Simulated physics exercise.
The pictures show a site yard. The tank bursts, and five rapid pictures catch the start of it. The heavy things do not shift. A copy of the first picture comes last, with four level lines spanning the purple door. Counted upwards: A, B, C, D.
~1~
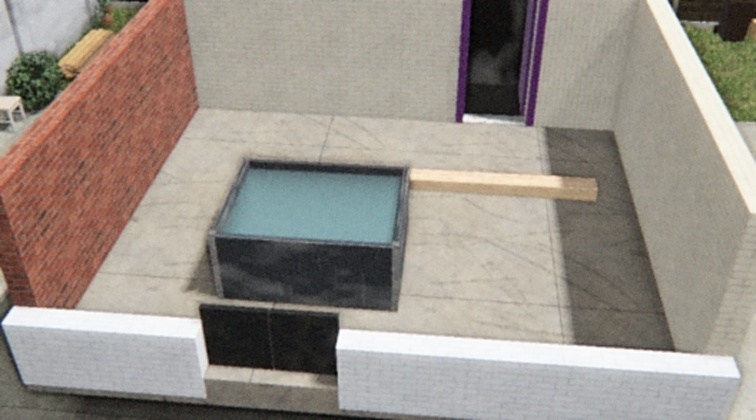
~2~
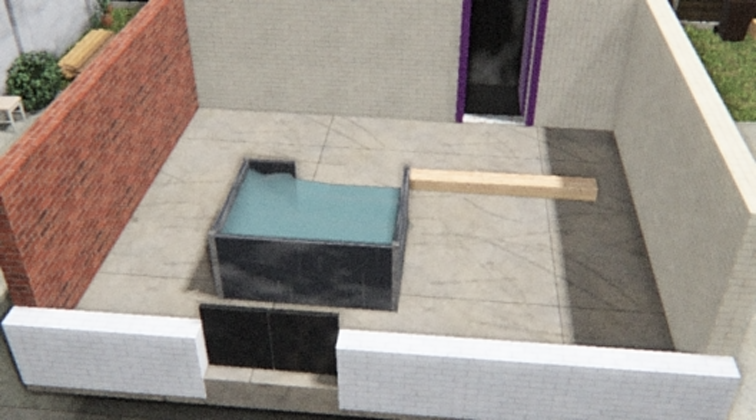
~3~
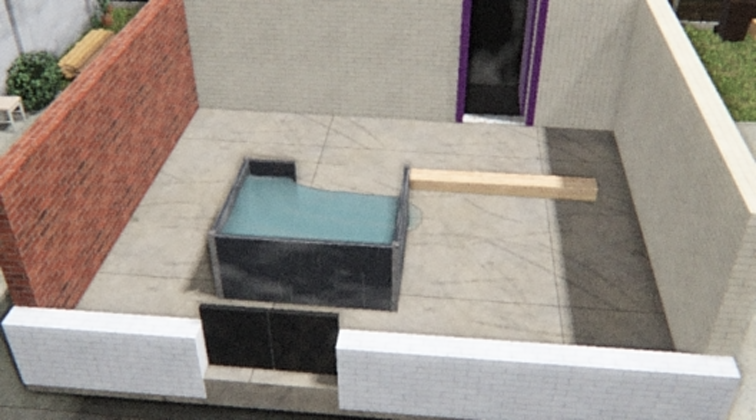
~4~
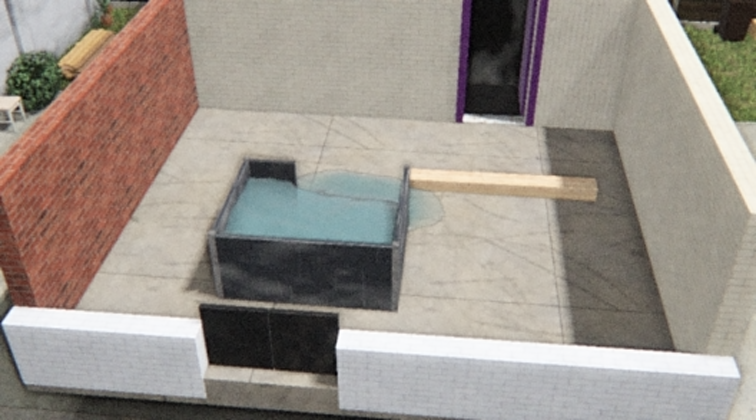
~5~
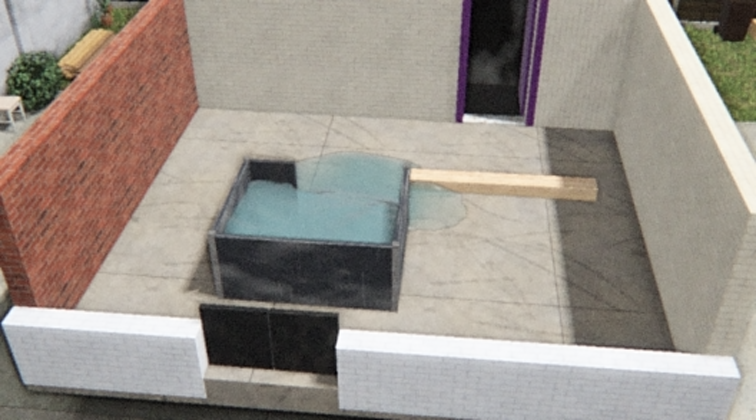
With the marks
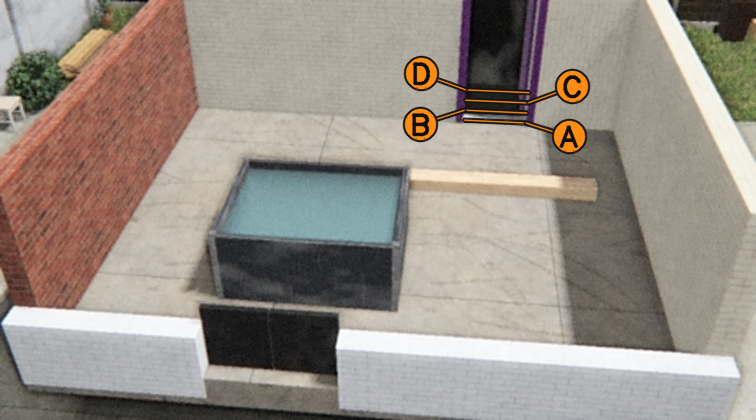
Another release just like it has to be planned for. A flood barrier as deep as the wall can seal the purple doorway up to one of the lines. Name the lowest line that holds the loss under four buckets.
Height B.
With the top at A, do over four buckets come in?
Yes, it does.
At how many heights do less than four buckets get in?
Three of them.
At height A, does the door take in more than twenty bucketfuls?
No, it does not.
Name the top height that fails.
That would be A.
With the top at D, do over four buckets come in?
No, that is safe.
On the marked copy, A at (494, 121); B at (495, 111); C at (496, 101); D at (497, 91); from the bottom up A, B, C, D.
With A, about 9 bucketfuls get in.
With B, a splash gets over, under a bucket.
With C, nothing gets over.
With D, nothing gets over.
